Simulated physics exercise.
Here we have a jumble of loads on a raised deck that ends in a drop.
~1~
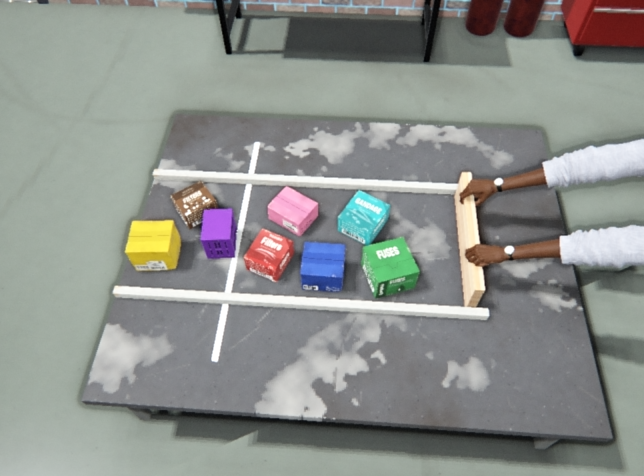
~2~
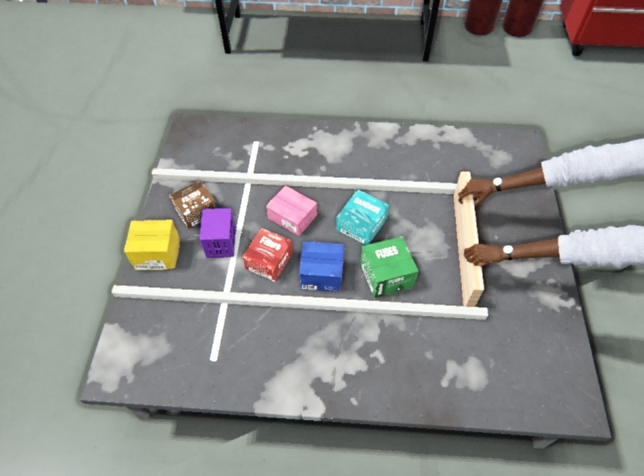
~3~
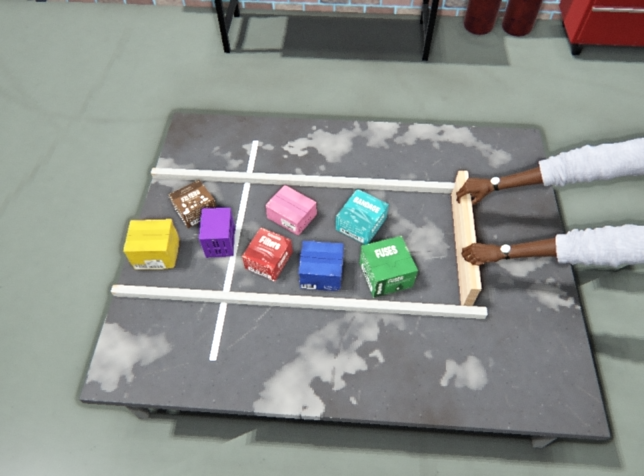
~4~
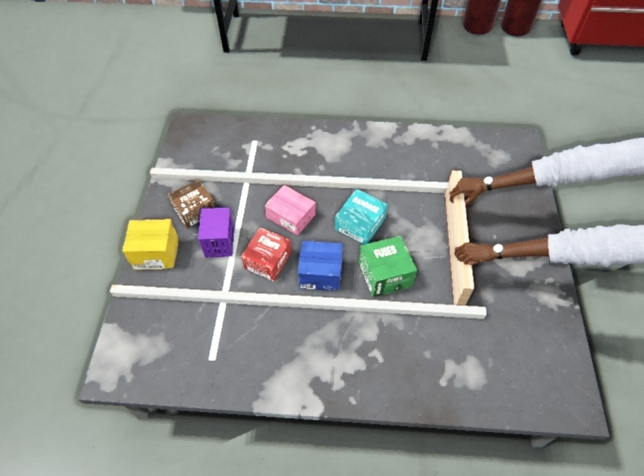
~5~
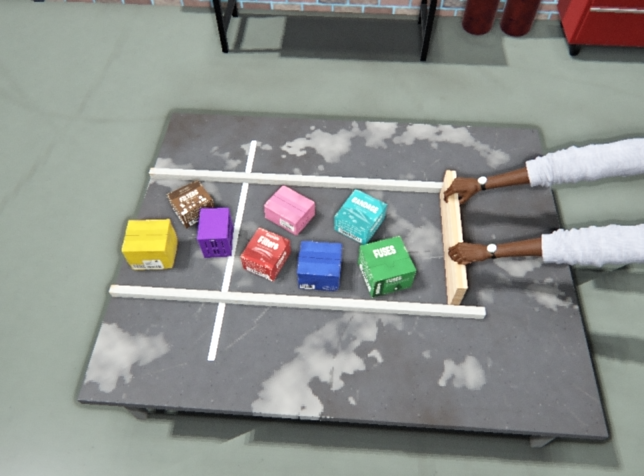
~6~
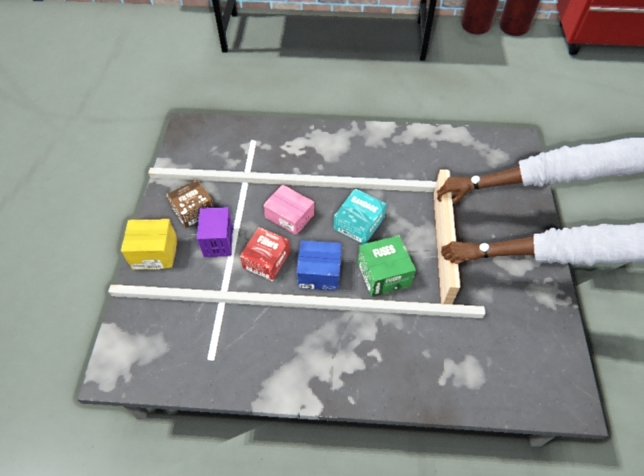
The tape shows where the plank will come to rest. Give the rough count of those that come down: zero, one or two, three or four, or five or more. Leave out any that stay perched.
Outcome: The number that fall off is one or two.
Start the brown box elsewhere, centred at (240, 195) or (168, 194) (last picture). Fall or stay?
The brown box stays on; is kept.
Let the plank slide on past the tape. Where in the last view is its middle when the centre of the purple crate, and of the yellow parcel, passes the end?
About (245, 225), and (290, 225) for the other.
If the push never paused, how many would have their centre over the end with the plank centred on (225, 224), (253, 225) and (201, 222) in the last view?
Place by place, 2, 1 and 4.
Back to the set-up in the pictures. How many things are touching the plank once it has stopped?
2 of them.
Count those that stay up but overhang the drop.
The number is 2.
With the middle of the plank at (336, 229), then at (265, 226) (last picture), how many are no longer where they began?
The counts are 6 and 8.
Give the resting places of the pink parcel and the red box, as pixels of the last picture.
About (182, 212), and the other about (134, 243).
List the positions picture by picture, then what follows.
In the first frame, yellow parcel (155, 246); brown box (195, 205); purple crate (220, 234); plank (468, 238); tape (239, 236).
In the second frame, brown box (194, 204); red box (269, 255).
In the third frame, purple crate (218, 233); green box (388, 267).
In the fourth frame, yellow parcel (152, 245); plank (458, 236).
In the fifth frame, brown box (192, 204); pink parcel (290, 210).
In the sixth frame, yellow parcel (151, 245); brown box (192, 203); purple crate (216, 233); plank (446, 235); tape (235, 235).
A little later, none off yet; yellow parcel at rest near (151, 245); brown box at rest near (192, 203); purple crate at rest near (216, 233).
Next, none off yet; yellow parcel at rest near (151, 245); brown box moving near (190, 202); purple crate shifted a little near (195, 230).
Later still, none off yet; yellow parcel tilted well over near (105, 250); brown box shifted a little near (180, 197); purple crate shifted well along near (148, 221).
When it is over, the number that fall off is one or two; down, purple crate and yellow parcel.
